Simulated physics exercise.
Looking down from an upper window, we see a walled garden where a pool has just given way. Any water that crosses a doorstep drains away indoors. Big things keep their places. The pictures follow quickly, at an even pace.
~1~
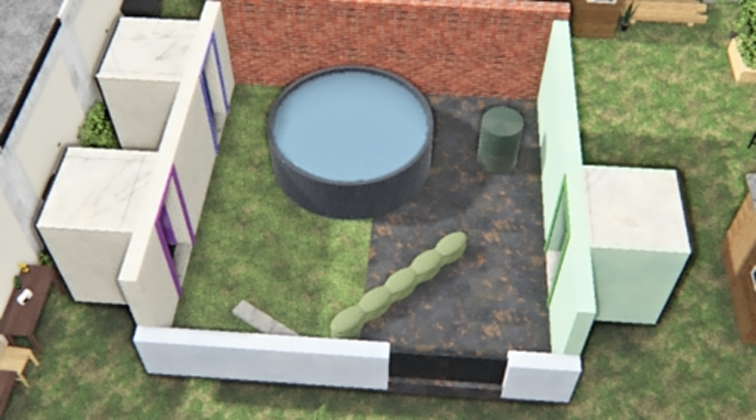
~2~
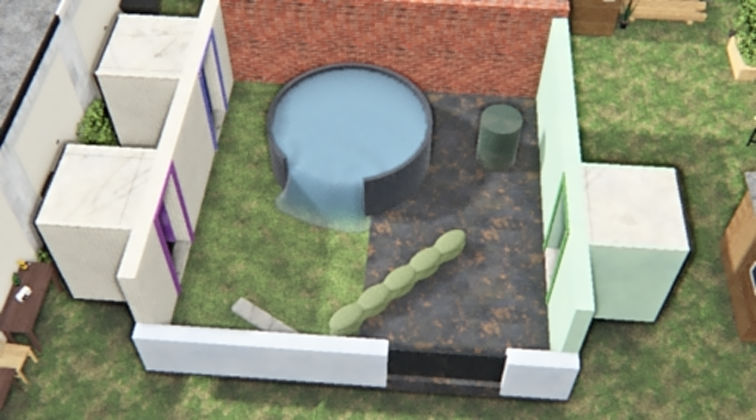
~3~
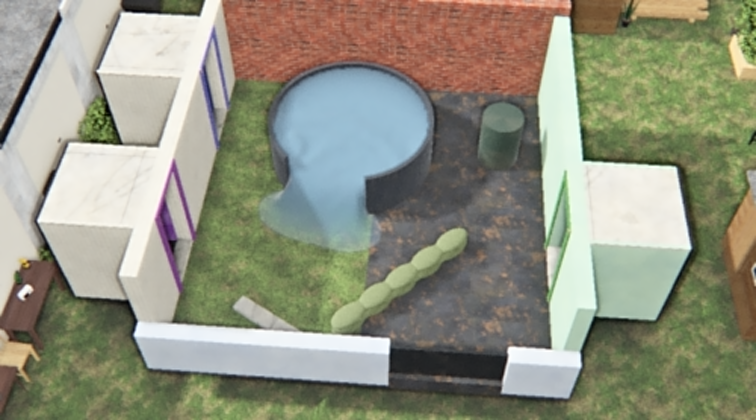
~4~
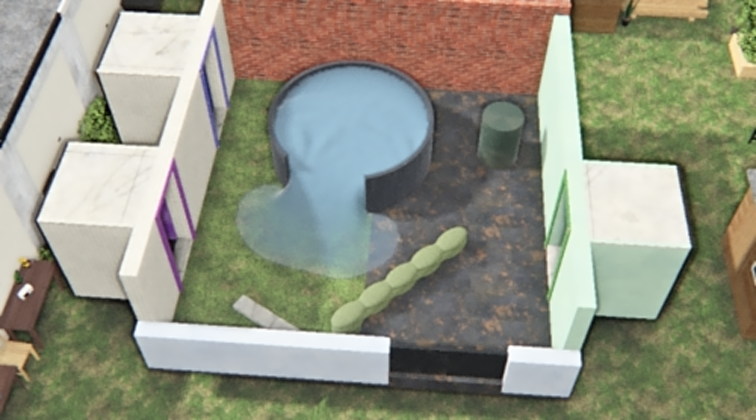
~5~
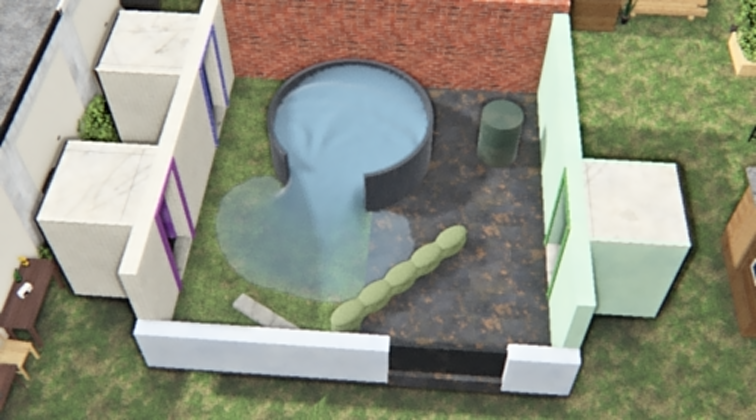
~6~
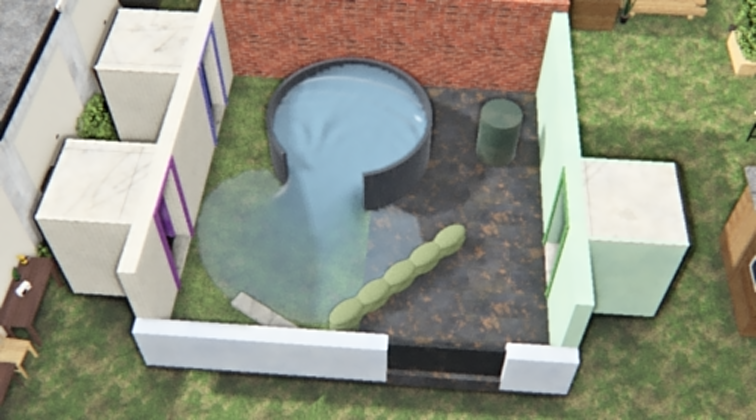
Water pours from a gap in the round pool's front and spreads across the grass.
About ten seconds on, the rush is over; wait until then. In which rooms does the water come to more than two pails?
Result: Most likely the purple door will exceed two buckets; most likely the blue door will exceed two buckets; most likely the green door will not exceed two buckets.
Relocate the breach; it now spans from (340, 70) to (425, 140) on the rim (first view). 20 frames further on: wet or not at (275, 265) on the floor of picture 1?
Spot status: Not reached.
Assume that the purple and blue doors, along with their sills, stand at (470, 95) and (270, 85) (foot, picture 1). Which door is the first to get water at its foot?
I'd name the green door.
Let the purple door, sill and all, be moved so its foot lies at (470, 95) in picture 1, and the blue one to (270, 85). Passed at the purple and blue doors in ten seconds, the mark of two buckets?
I think the purple door crosses the line and the blue door crosses the line.
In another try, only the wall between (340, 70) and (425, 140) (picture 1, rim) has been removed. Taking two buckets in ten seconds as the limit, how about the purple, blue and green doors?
At the doors, purple crosses the line, blue crosses the line and green crosses the line.
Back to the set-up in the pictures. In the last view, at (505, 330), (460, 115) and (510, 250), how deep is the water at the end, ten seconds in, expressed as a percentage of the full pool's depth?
Around 10, 16 and 10 %.
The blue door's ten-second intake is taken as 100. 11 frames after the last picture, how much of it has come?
Near 0 in a hundred.
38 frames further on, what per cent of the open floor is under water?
My estimate is near 95 per cent.
A moment on, water covers 35 % of the floor; the purple door under two buckets in, the blue door not reached, the green door not reached.
Next, water covers 45 % of the floor; the purple door over two buckets in, the blue door not reached, the green door not reached.
Then, water covers 75 % of the floor; the purple door far over two buckets in, the blue door wet at the sill, nothing in, the green door wet at the sill, nothing in.
Later, water covers 95 % of the floor; the purple door far over two buckets in, the blue door over two buckets in, the green door wet at the sill, nothing in.
In the end, water covers 95 % of the floor; the purple door far over two buckets in, the blue door far over two buckets in, the green door wet at the sill, nothing in.
